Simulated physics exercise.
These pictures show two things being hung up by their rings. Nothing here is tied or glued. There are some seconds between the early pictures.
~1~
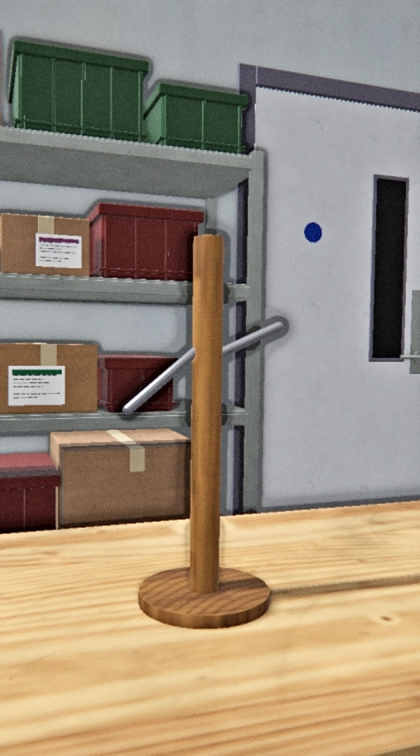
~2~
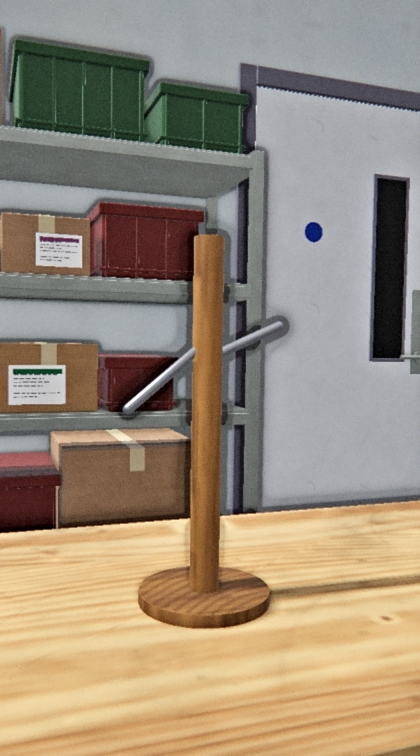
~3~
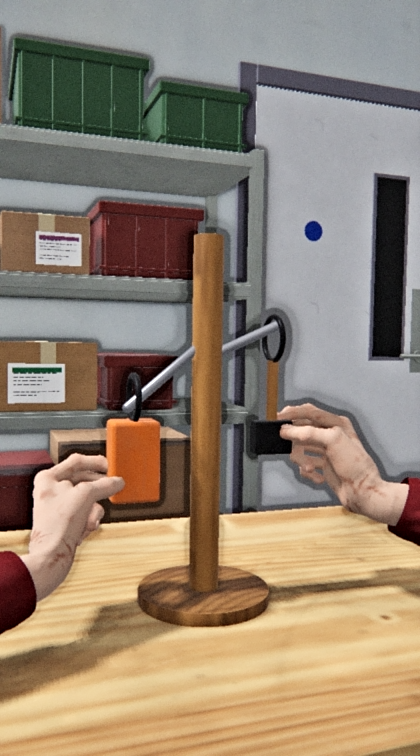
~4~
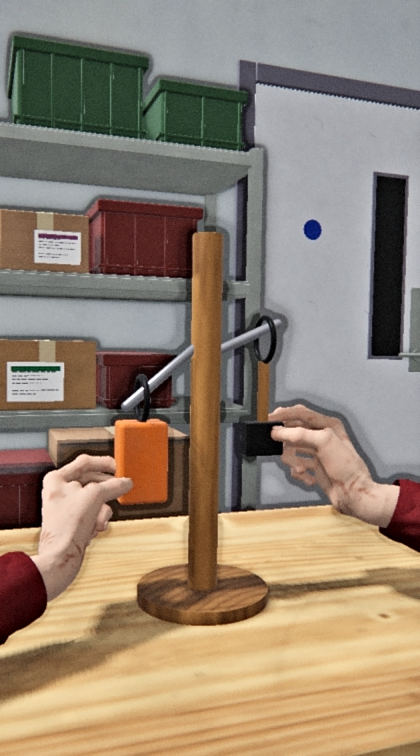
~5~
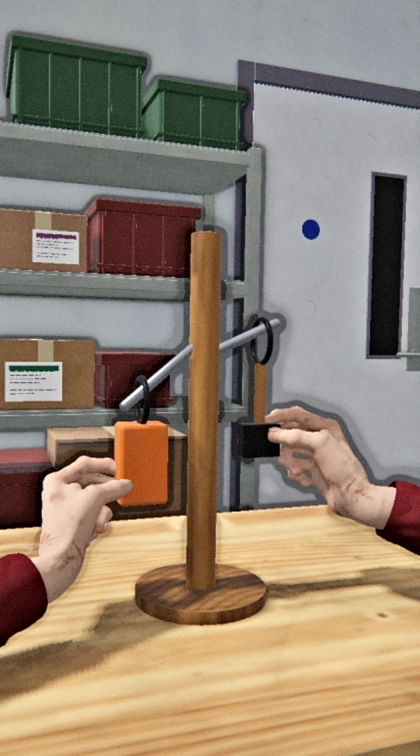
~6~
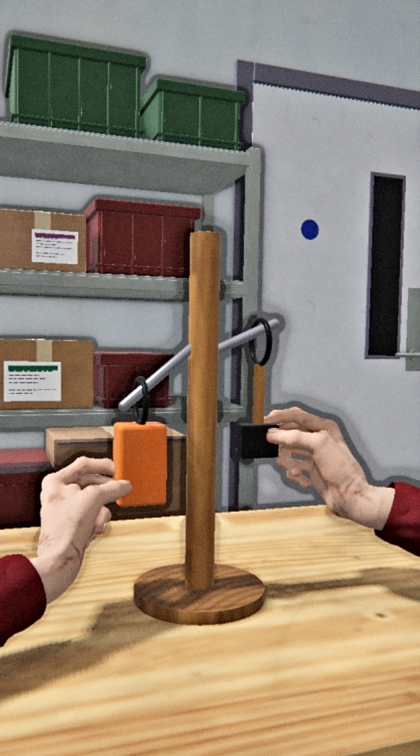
Two hands brought an orange pouch and a black brush by their rings to the slanted bar of a wooden peg stand, slid them slightly inward along it, then kept holding them almost still.
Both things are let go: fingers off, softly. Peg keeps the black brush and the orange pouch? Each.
Result: The black brush is supported; the orange pouch detaches.
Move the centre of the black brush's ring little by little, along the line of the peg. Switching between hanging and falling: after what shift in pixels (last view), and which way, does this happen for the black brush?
The flip comes at close to 16 pixels toward the right.
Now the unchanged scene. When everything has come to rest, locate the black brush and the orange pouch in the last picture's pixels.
Black brush: (230, 406); orange pouch: (45, 592).
Then, 0.16 s later than the last frame, black brush tilted by 11° near (249, 397); orange pouch tilted by 31° near (120, 483).
Then, 0.26 s later than the last frame, black brush tilted by 7° near (238, 401); orange pouch dropping near (81, 551).
When it is over, the black brush remains hooked, near (230, 406); the orange pouch drops to the table, near (45, 592).
